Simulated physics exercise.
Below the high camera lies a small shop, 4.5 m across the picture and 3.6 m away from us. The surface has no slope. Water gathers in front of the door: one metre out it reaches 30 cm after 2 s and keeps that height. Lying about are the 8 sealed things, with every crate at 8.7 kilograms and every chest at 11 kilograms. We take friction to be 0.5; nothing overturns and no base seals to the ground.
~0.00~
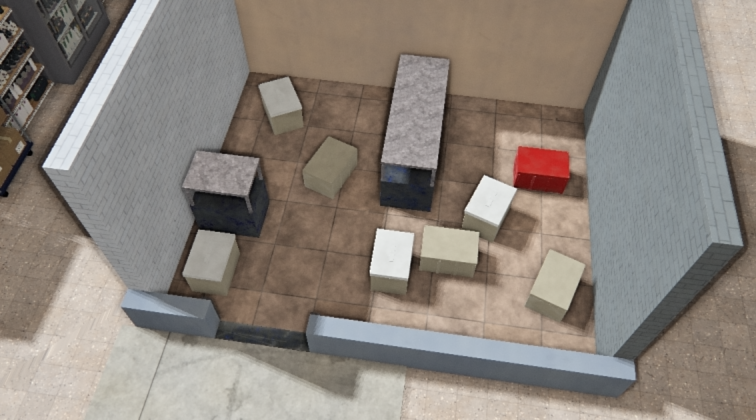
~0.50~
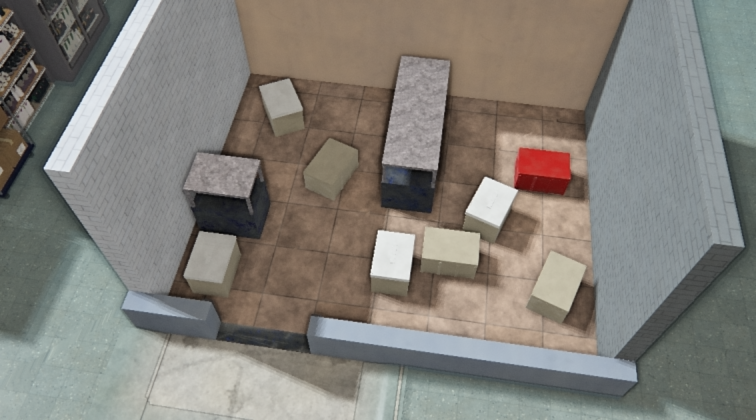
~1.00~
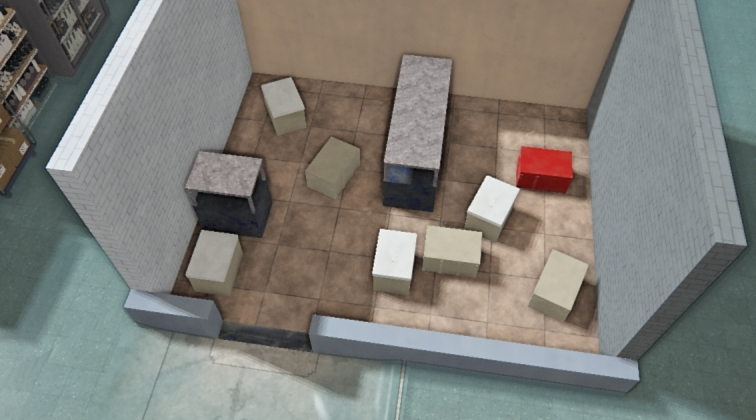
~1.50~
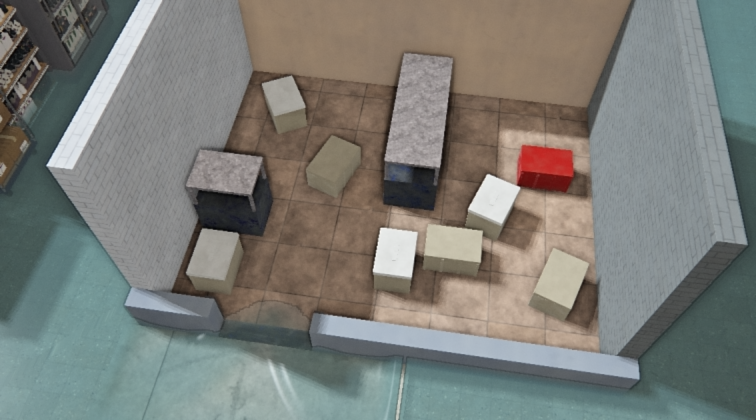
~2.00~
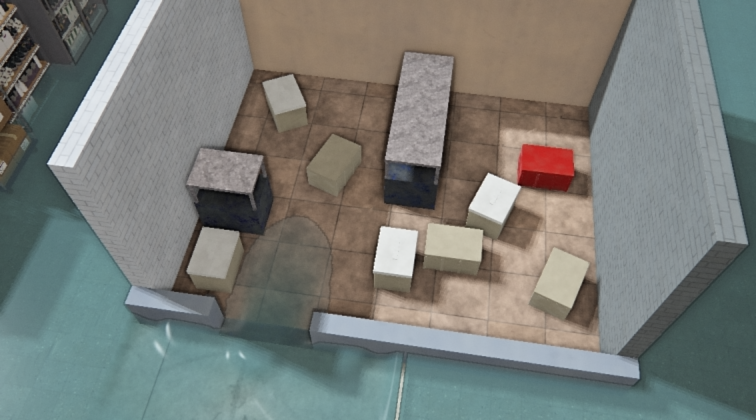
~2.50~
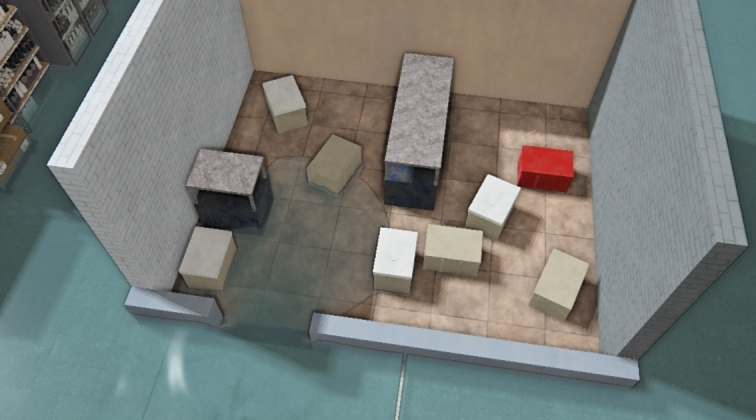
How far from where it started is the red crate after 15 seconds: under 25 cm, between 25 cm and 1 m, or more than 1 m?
It is between 25 cm and 1 m away.
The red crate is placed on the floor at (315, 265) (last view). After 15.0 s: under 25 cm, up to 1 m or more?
Answer: It covers a big distance.
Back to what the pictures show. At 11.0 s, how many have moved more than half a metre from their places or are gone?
I get 4.
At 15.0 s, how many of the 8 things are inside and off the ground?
Count: 8.
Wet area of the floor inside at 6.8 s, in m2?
About 14 m2.
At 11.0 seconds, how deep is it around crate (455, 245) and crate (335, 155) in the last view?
Roughly 10 and 18 cm.
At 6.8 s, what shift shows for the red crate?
Around 0 centimetres.
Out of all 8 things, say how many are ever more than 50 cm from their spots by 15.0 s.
Result: 7.
After 3.5 s the red crate is near (548, 161), 0.0 m from its start, aground; 0 afloat.
After 6.8 s the red crate is near (548, 161), 0.0 m from its start, aground; 3 afloat.
After 11.0 s the red crate is near (530, 126), 0.5 m from its start, afloat; 8 afloat.
After 15.0 s the red crate is near (540, 108), 0.7 m from its start, afloat; 8 afloat.
